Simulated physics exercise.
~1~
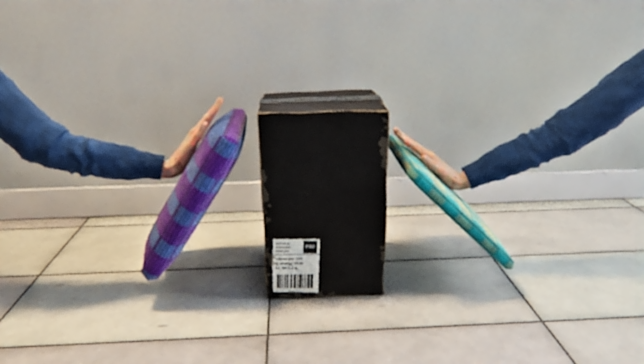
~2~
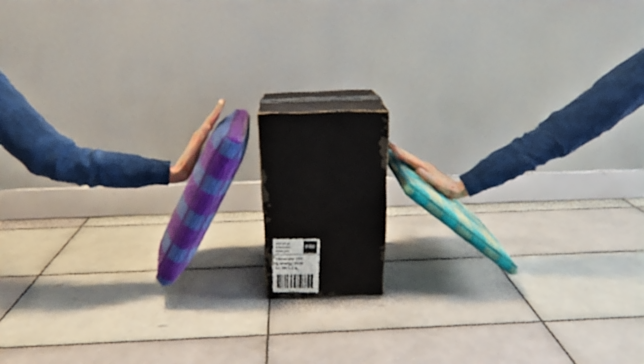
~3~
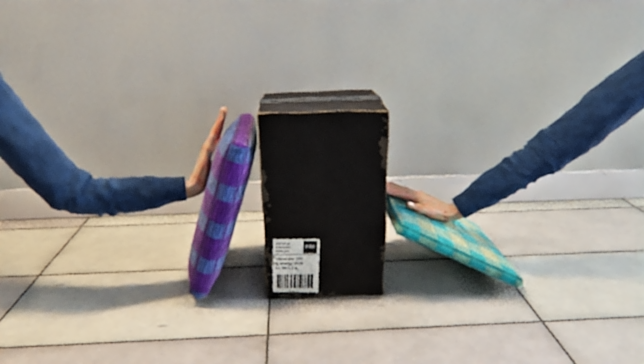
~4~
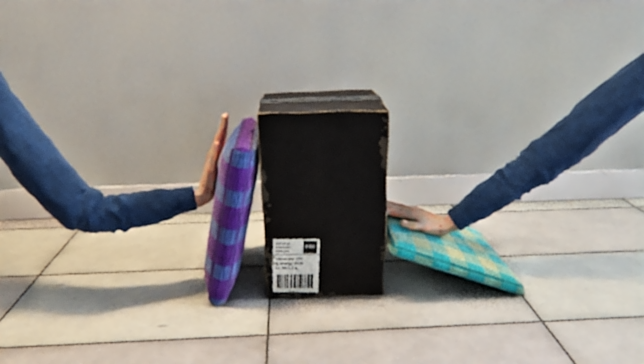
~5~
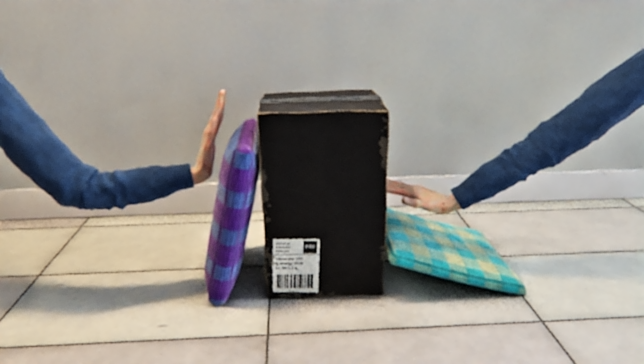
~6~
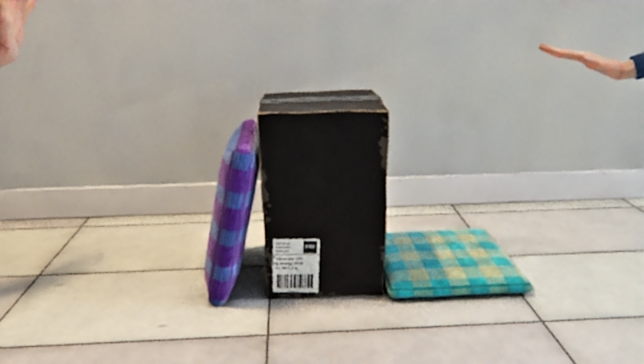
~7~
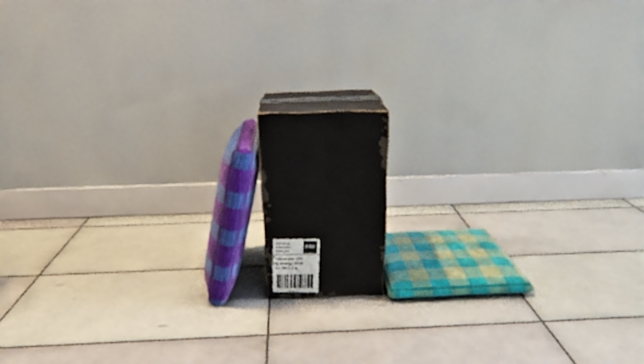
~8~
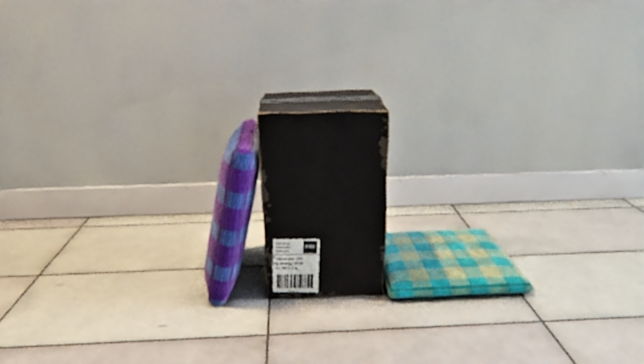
Hands lean a purple pillow against a black box while a turquoise pad slides down flat.
